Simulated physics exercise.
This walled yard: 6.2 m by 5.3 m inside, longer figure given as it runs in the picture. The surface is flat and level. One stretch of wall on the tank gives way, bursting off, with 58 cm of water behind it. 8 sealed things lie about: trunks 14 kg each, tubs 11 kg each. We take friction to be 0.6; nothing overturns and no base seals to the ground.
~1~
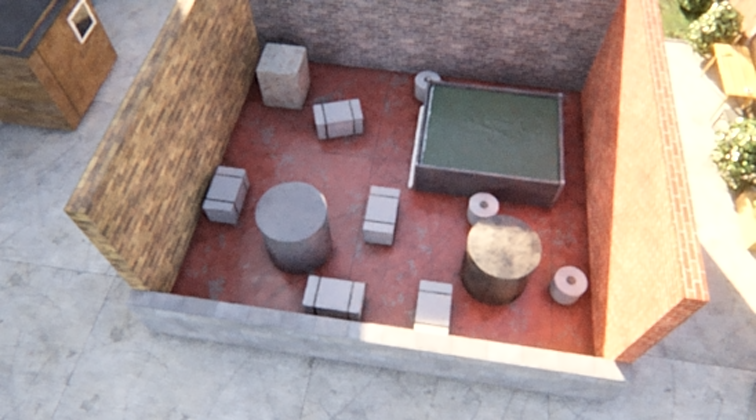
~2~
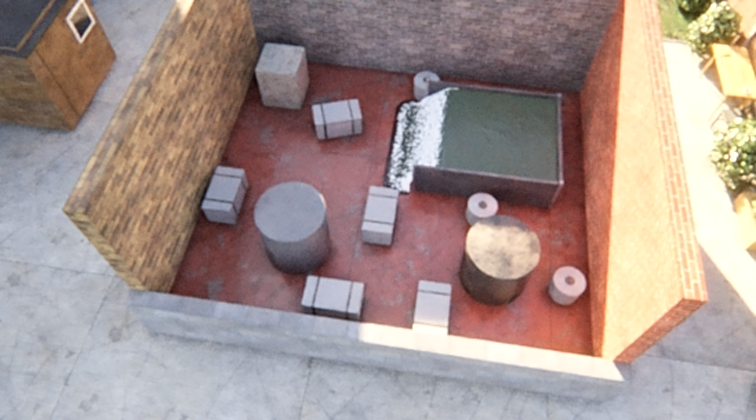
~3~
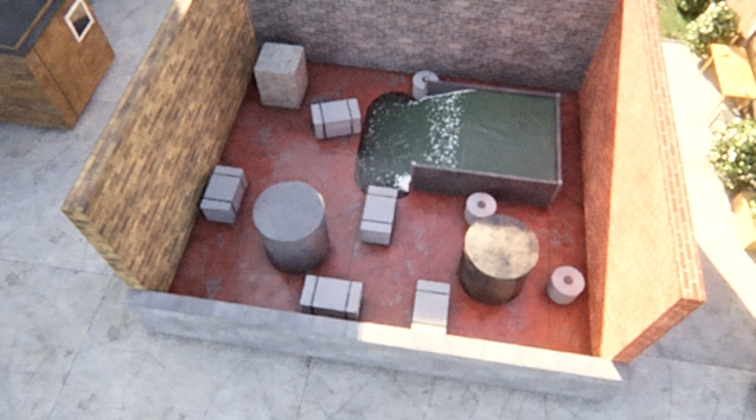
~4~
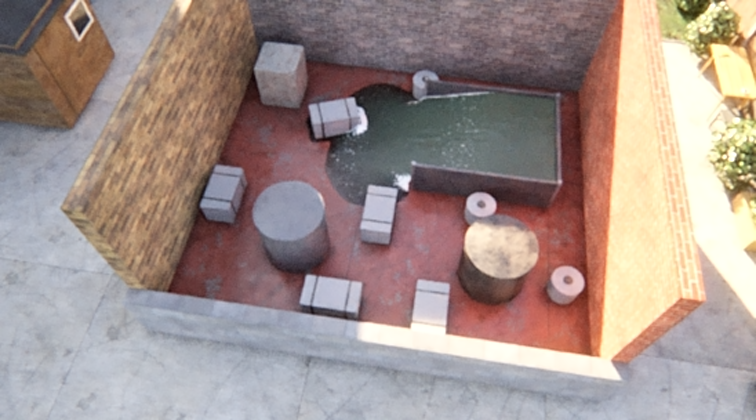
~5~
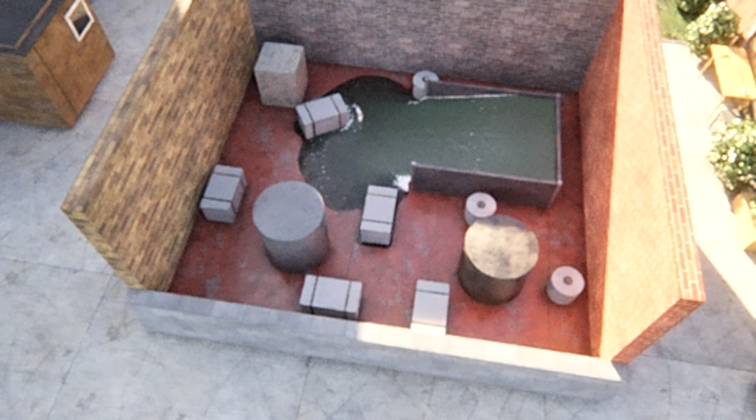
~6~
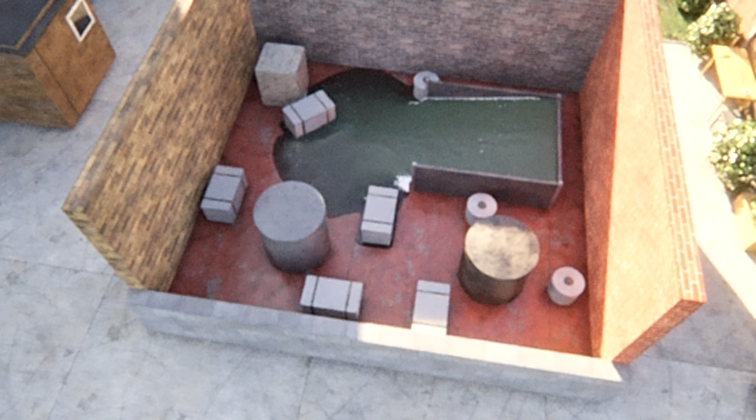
In the video, dark green water bursts through the left side of a tank in a walled yard and spreads across the red floor, pushing one strapped grey trunk leftward and turning it slightly while the other objects stay put.
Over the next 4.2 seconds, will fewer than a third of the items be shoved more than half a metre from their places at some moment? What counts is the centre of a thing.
No, one to two thirds.
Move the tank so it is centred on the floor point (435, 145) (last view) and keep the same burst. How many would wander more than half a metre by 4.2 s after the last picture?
That gives 5 of them.
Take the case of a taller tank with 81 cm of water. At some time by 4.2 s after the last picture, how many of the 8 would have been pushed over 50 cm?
6.
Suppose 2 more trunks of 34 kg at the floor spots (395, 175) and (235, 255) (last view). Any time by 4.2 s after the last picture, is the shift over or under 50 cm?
Outcome: Breaks the threshold first, breaks the threshold second.
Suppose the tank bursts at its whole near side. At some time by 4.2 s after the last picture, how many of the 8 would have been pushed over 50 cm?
Then it comes to 6 of them.
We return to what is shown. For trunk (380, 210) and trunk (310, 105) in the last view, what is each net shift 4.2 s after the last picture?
Shifts in order: 10 cm; 80 cm.
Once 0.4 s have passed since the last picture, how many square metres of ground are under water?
I'd estimate close to 13 m2.
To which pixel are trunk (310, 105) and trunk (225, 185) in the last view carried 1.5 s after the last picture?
First near (254, 97), second near (201, 208).
Then, 0.4 s after the last picture 1 of 8 are over 50 cm from their spots; 0 afloat.
Then, 1.5 s after the last picture 2 of 8 are over 50 cm from their spots; 2 afloat.
Then, 2.8 s after the last picture 2 of 8 are over 50 cm from their spots; 2 afloat.
Then, 4.2 s after the last picture 3 of 8 are over 50 cm from their spots, and 3 have been at some point; 2 afloat.
